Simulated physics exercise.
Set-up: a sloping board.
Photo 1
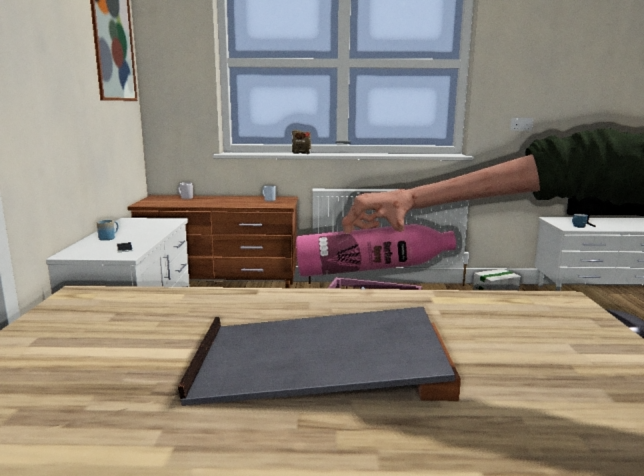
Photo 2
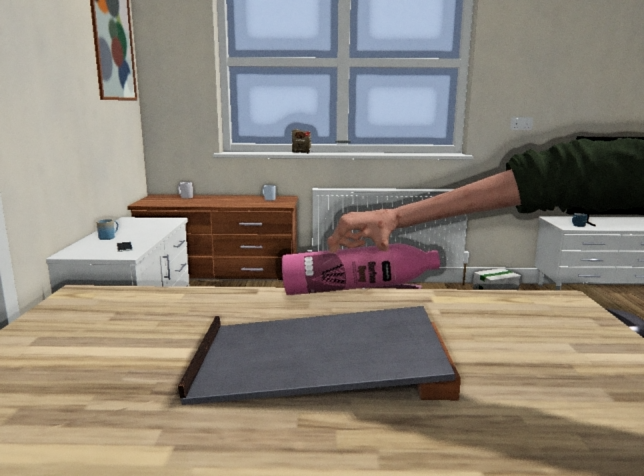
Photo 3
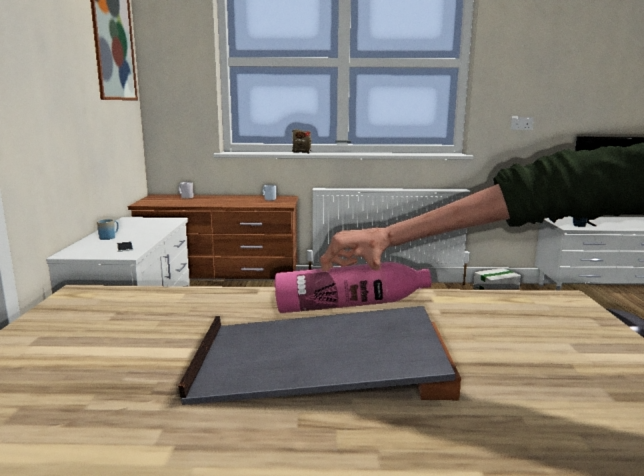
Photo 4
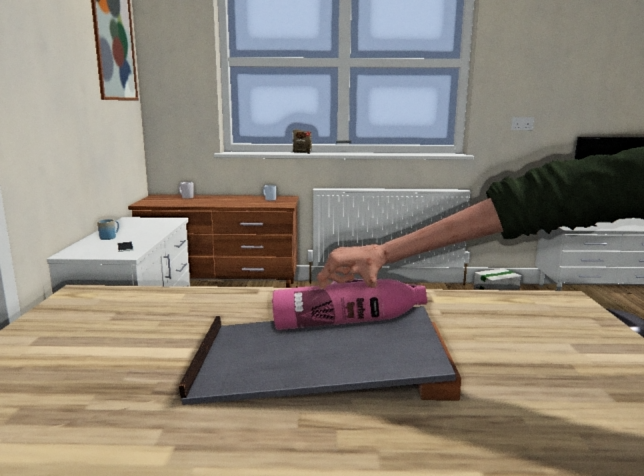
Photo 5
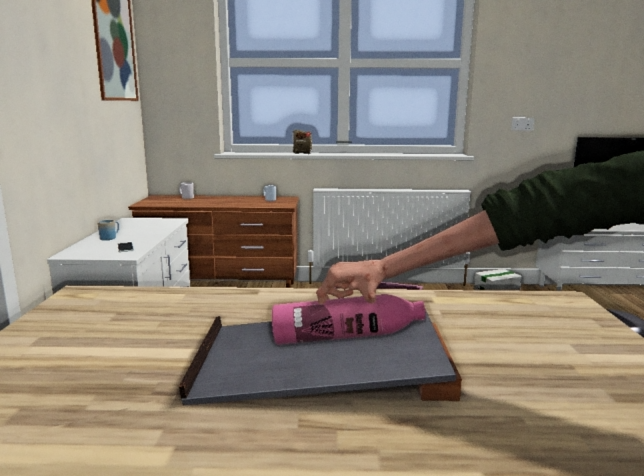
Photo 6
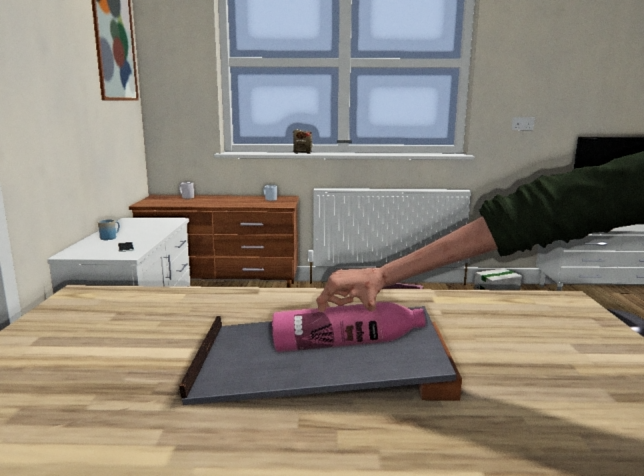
A hand held a pink bottle on its side above a sloping board on a wooden table, moved it slightly left while lowering it onto the board, and stayed there gripping it.
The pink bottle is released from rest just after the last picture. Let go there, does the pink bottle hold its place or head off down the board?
Stands firm.
Then, 0.20 s past the last view, nothing moves.
Then, 0.50 s past the last view, pink bottle resting near (349, 325).
Finally, it is still in place. Final places as the last picture's camera would see them, pink bottle near (349, 325). The pink bottle keeps its place.
